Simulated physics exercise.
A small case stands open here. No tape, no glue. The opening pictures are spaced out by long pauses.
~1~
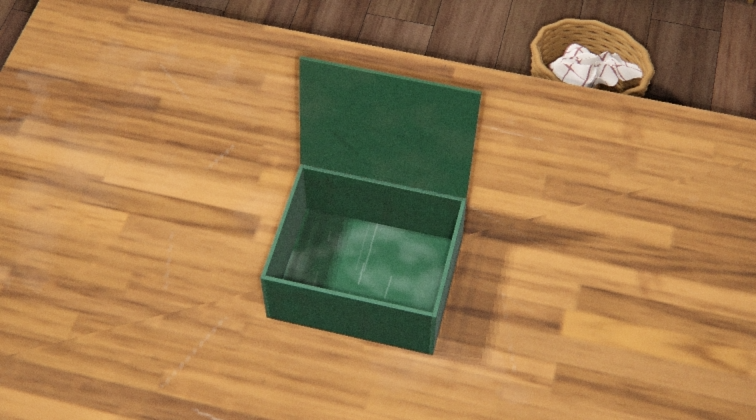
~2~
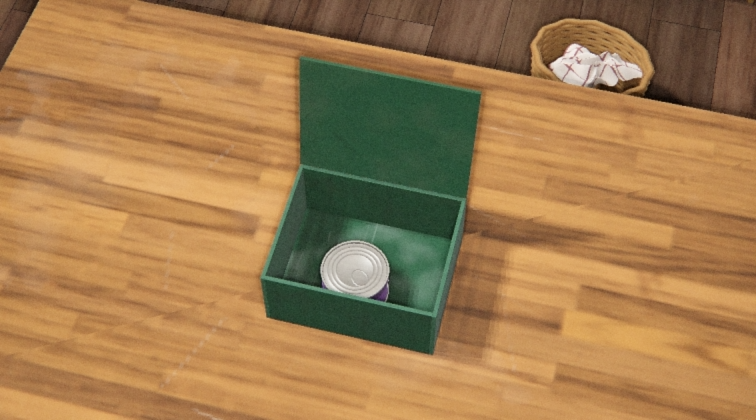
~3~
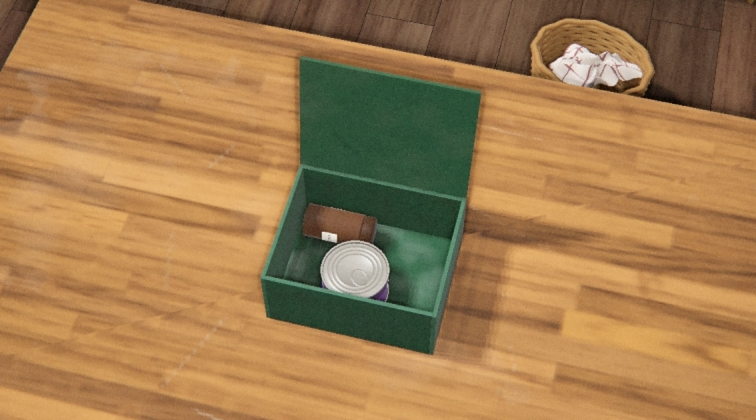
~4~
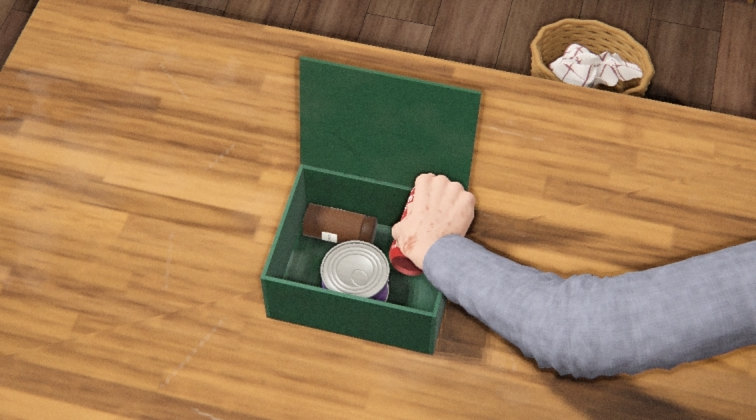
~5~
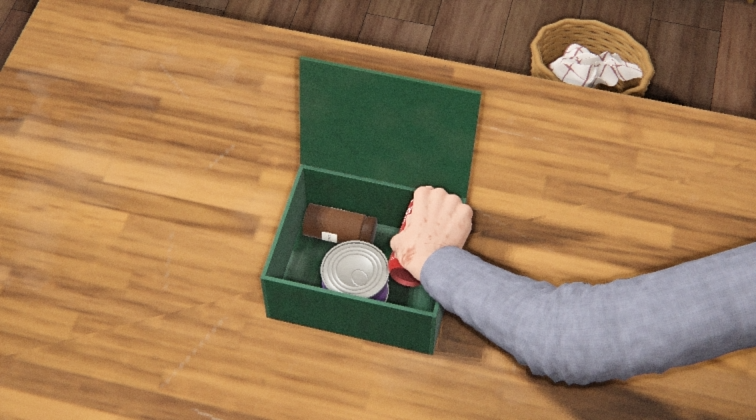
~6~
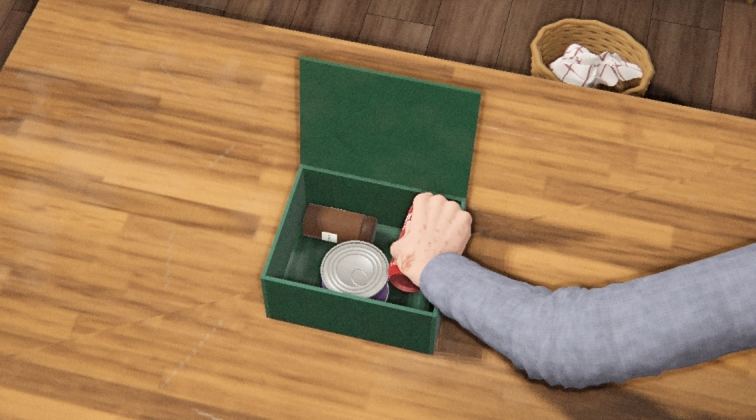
On a wooden tabletop, a tin and a brown container appear in an open green box, then a hand lowers a red item inside.
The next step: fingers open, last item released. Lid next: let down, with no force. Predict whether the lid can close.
Prediction: The lid closes.
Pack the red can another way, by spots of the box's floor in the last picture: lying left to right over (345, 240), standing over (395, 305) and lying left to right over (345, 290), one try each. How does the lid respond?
In order: The lid fits down, then gets blocked, then gets blocked.
Then, 1.30 s later than the last frame, lid 77° above the rim; red can moved about its own width near (416, 267).
Then, 1.90 s later than the last frame, lid 39° above the rim; red can moved about its own width near (417, 267).
When it is over, lid shut; moved from the start, red can; the other 2 as before. End places, in pixels of the last picture, red can near (417, 267).
